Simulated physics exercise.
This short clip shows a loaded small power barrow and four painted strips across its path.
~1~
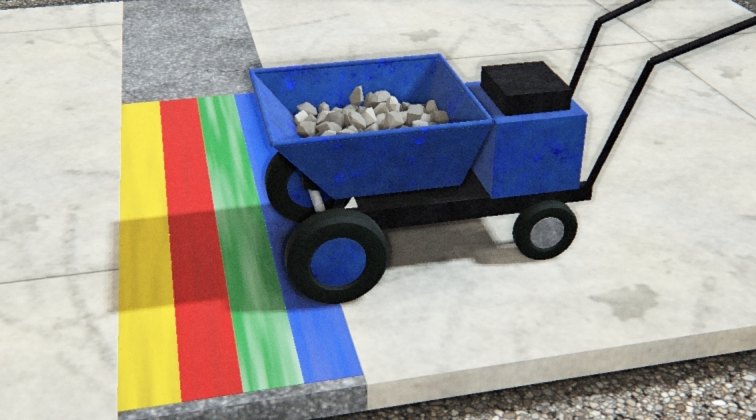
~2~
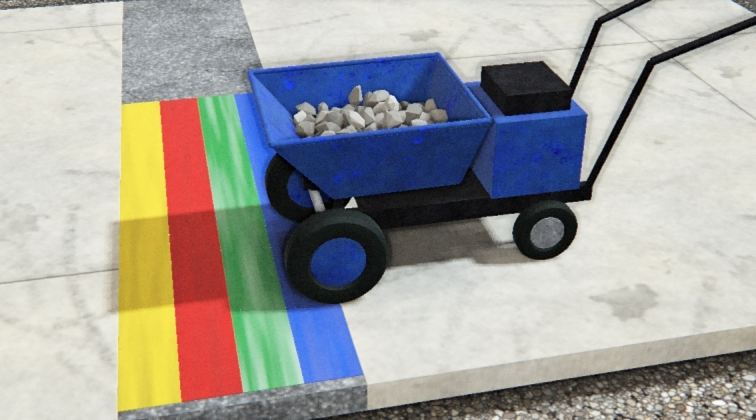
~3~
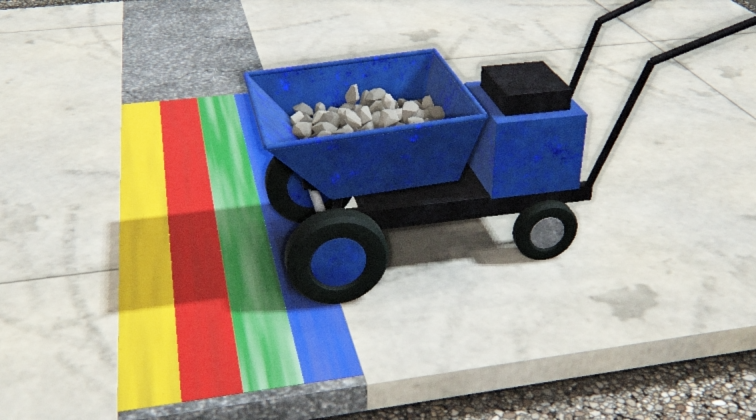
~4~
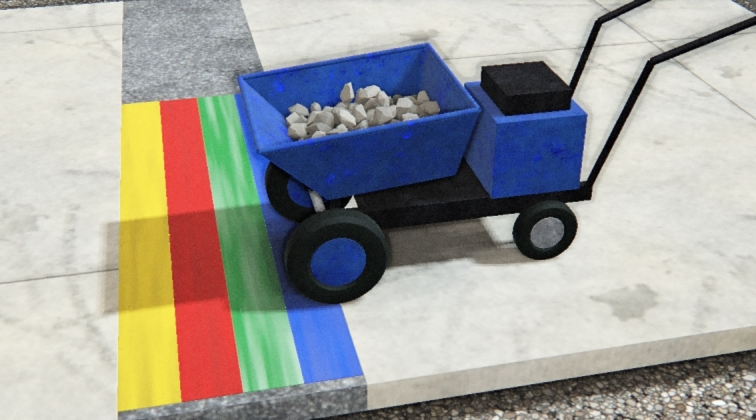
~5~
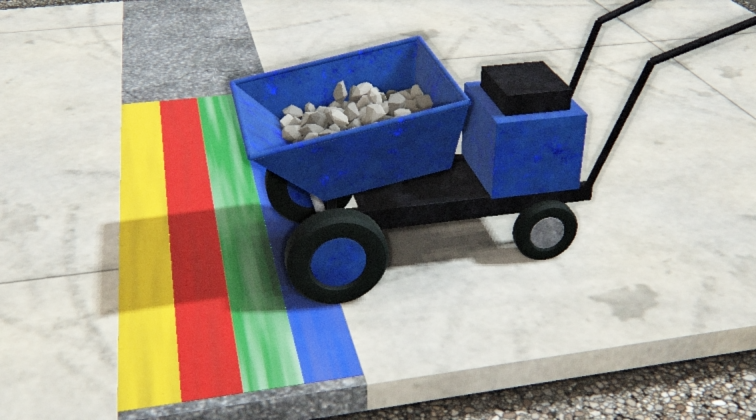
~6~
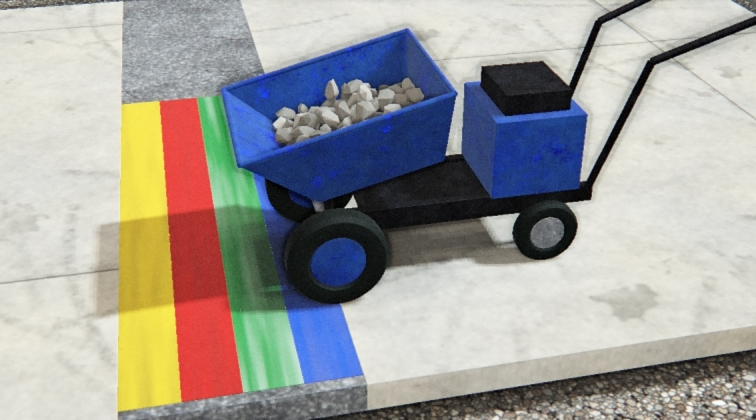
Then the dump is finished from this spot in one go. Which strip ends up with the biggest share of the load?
The yellow strip.
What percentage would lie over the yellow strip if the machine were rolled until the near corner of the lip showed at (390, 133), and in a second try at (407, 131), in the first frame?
You'd get around 0 in a hundred, then 0 in a hundred.
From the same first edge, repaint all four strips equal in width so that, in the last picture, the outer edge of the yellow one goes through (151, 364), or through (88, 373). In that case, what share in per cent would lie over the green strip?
Shares: About 0 per cent; about 0 per cent.
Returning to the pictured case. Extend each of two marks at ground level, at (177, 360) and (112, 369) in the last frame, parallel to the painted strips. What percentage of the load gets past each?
Close to 60 per cent, then close to 20 per cent.
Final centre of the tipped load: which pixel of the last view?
I'd say the middle ends up at about (144, 269).
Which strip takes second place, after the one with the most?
That would be the red one.
Soon after the last picture, skip tipped steeply; all in the skip.
A little later, skip tipped steeply; nearly all in the skip; a stray few over the red strip; a stray few over the yellow strip.
Later still, skip tipped right over; about a third in the skip; a small part over the red strip; about a third over the yellow strip; about a quarter off the paint.
By the end, skip tipped right over; about a quarter in the skip; none over the blue strip; none over the green strip; a small part over the red strip; about half over the yellow strip; about a quarter off the paint.
